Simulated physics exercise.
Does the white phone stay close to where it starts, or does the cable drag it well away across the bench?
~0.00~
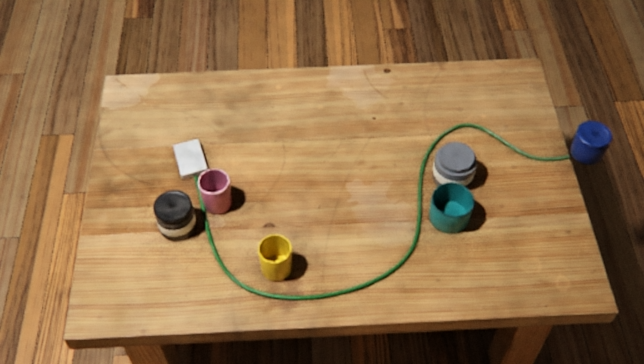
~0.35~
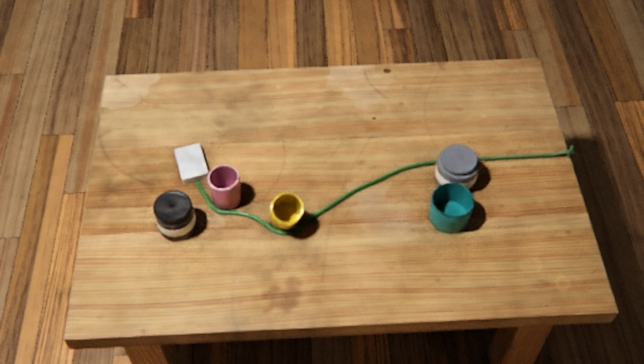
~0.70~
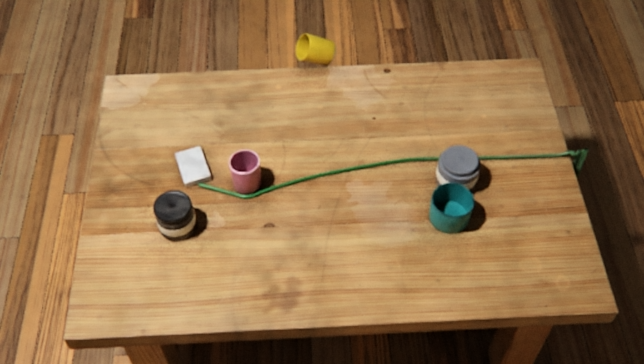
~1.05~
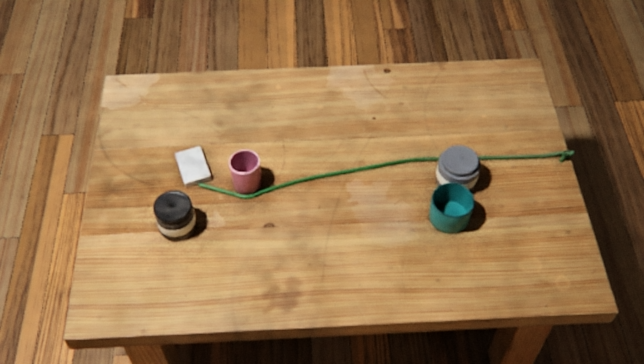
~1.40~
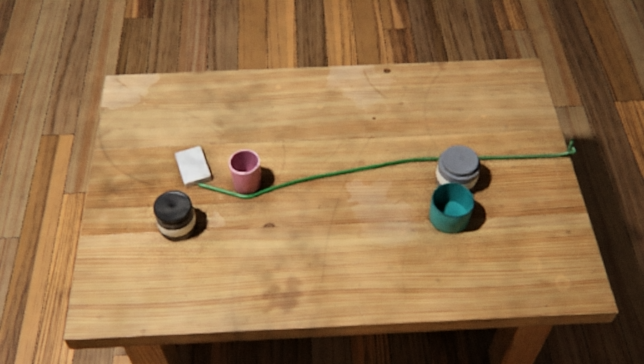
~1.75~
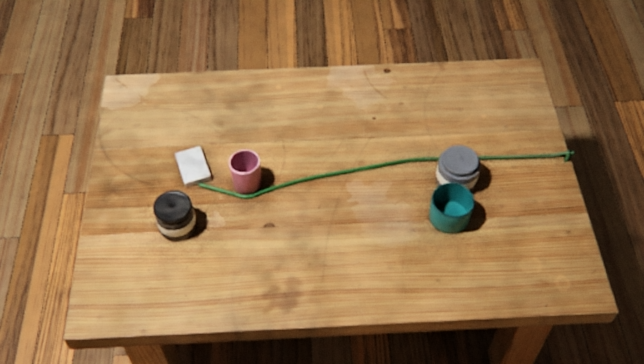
The white phone stays close to where it starts, hardly moving even as the cable pulls tight.
